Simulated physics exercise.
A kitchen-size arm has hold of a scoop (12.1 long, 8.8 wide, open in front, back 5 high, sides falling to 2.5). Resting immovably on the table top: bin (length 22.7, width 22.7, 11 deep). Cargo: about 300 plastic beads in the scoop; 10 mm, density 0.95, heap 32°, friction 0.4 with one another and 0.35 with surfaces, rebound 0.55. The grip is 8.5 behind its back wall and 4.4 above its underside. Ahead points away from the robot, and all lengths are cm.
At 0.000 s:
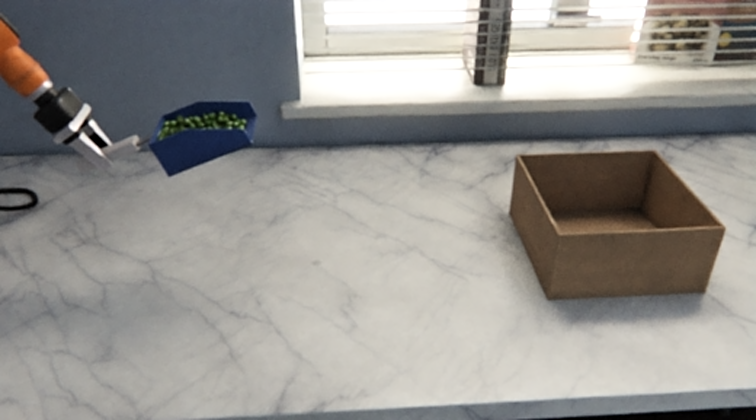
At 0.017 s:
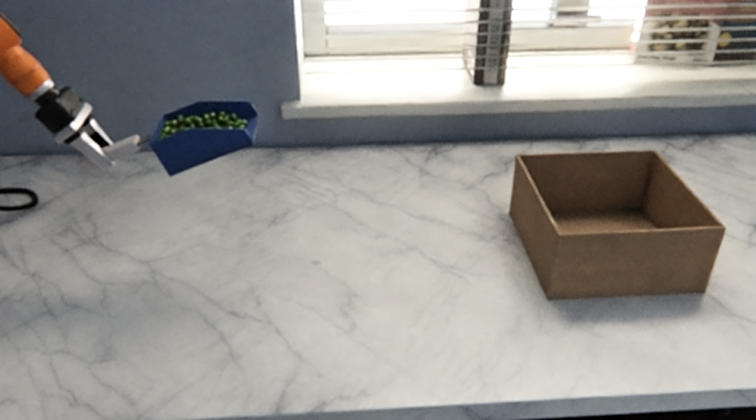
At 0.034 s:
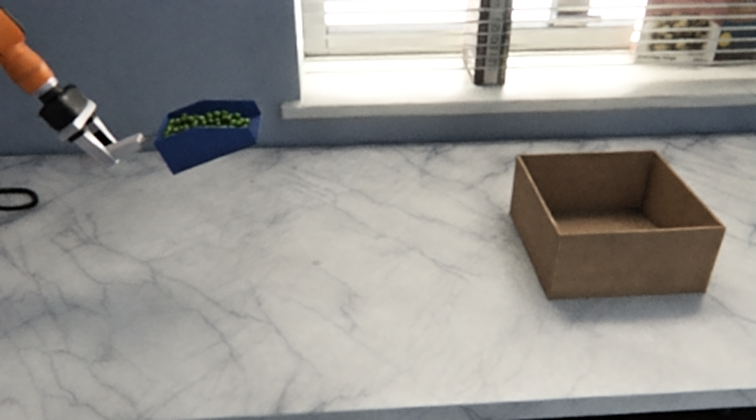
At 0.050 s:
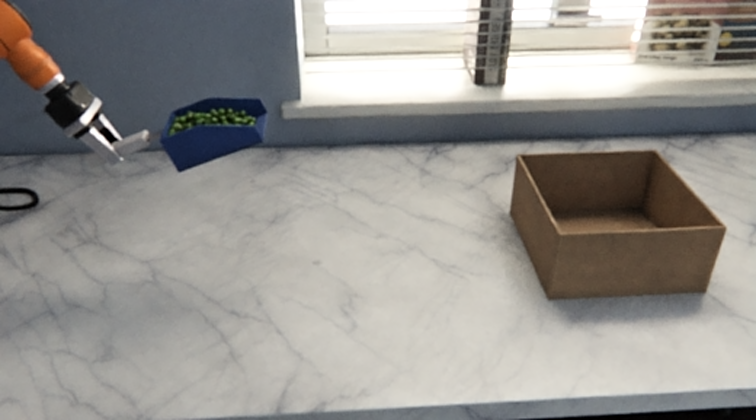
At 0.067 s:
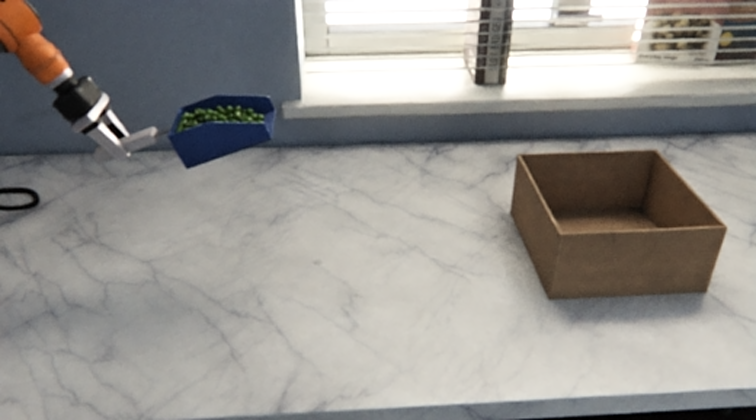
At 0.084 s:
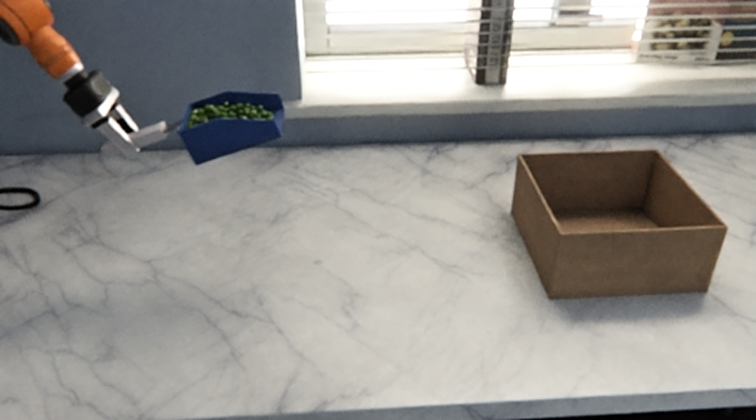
Robot arm holding a blue scoop of green beads, moving it slightly right above a marble counter with an open brown box.
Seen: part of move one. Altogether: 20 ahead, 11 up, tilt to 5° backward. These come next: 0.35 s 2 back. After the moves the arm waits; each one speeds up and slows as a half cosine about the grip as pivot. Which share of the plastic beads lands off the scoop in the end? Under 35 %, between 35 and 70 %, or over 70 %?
Between 35 and 70 %.
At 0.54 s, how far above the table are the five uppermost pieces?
Those pieces are roughly 30 cm high.
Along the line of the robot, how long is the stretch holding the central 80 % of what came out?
Roughly 18 cm.
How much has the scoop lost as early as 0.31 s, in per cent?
10 %.
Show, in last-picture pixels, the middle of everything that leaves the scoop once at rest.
Centre estimate: Around (500, 251).
After 0.31 s, tilted 5° backward, highest piece 31 above the table; 269 on the scoop, 26 in flight or on a rim.
After 0.54 s, tilted 5° backward, highest piece 30 above the table; 124 on the scoop, 29 on the table or floor, 142 in flight or on a rim.
After 0.85 s, tilted 5° backward, highest piece 30 above the table; 154 on the table or floor, 120 on the scoop, 21 in flight or on a rim.
After 1.90 s, tilted 5° backward, highest piece 30 above the table; 175 on the table or floor, 120 on the scoop.
In the end, 175 on the table or floor, 120 on the scoop. That is 59 % off the scoop.
